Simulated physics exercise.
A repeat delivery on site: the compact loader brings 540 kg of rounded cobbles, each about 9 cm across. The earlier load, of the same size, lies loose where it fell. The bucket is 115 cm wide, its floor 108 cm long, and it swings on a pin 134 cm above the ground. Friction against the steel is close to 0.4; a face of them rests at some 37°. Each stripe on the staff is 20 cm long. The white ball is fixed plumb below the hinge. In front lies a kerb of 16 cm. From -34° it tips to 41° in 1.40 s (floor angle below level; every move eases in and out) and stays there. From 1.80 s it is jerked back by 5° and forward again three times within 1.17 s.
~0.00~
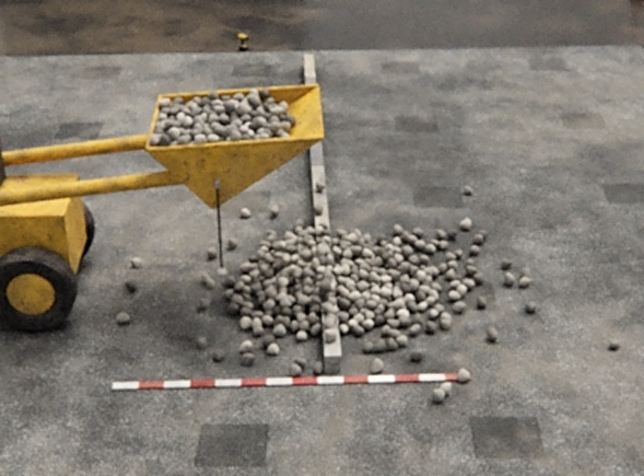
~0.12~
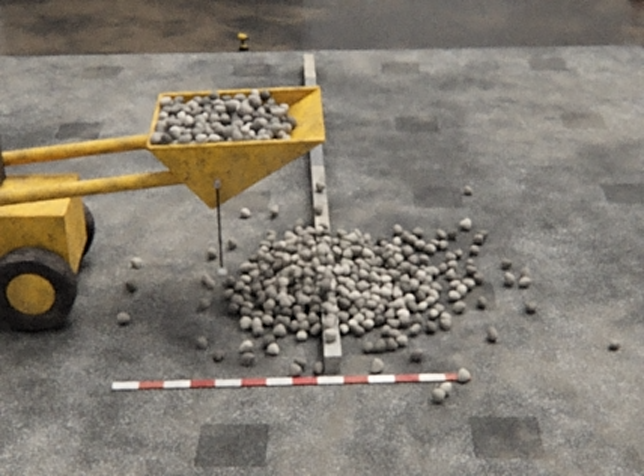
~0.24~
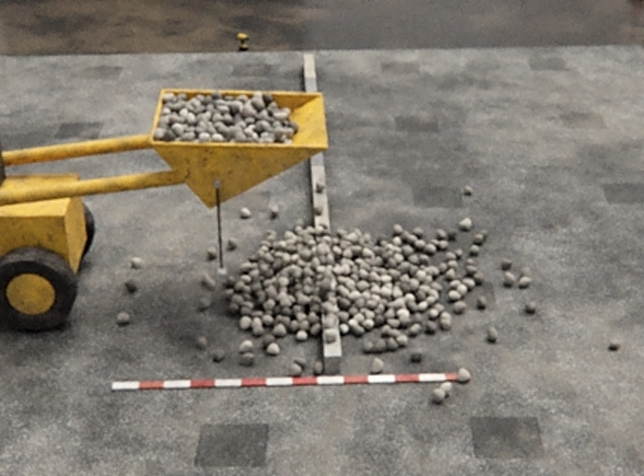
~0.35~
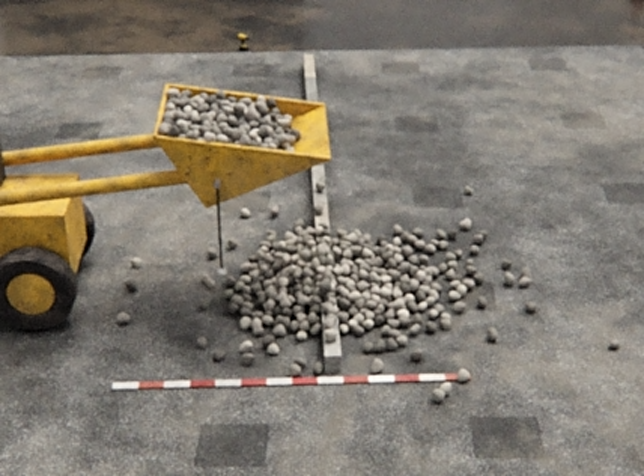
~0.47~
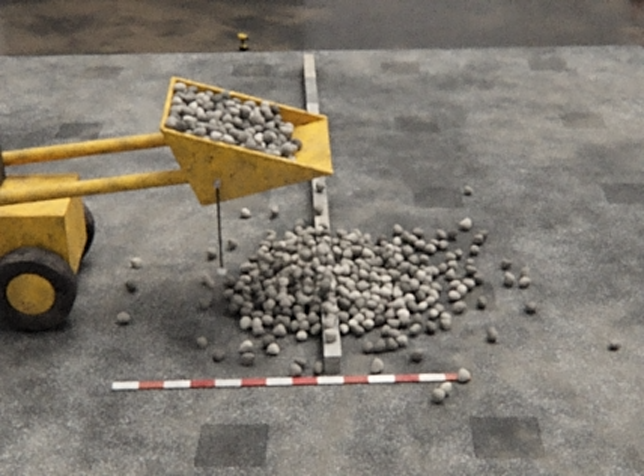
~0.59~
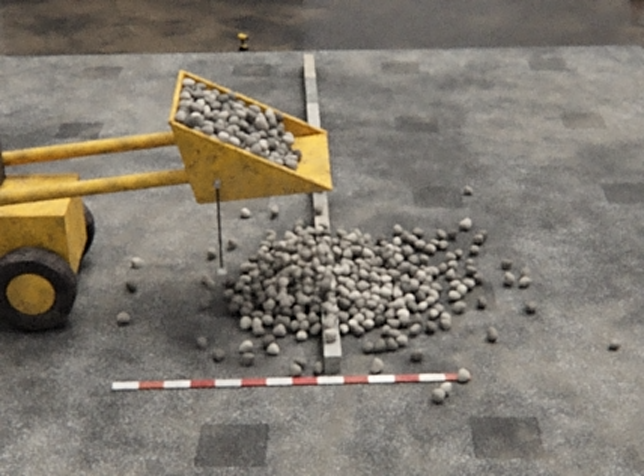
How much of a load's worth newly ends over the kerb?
About 78 per cent.
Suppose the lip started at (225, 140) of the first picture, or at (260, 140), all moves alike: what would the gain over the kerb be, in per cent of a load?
About 0 and 15 per cent.
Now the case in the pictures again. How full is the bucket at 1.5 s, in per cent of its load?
About 50 per cent.
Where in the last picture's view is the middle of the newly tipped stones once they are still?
Near (366, 271).
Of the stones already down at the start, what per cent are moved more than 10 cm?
About 20 per cent.
After 1.0 s the floor is at 29°; in per cent of one load, 99 in the bucket, 52 on this side of the kerb, 49 over the kerb; the foremost stones are at (518, 269).
After 1.5 s the floor is at 41°; in per cent of one load, 51 in the bucket, 87 on this side of the kerb, 62 over the kerb; the foremost stones are at (518, 269).
After 3.4 s the floor is at 41°; in per cent of one load, 0 in the bucket, 73 on this side of the kerb, 127 over the kerb; the foremost stones are at (535, 294).
After 6.2 s the floor is at 41°; in per cent of one load, 0 in the bucket, 73 on this side of the kerb, 127 over the kerb; the foremost stones are at (535, 294). Net gain over the kerb, 78.
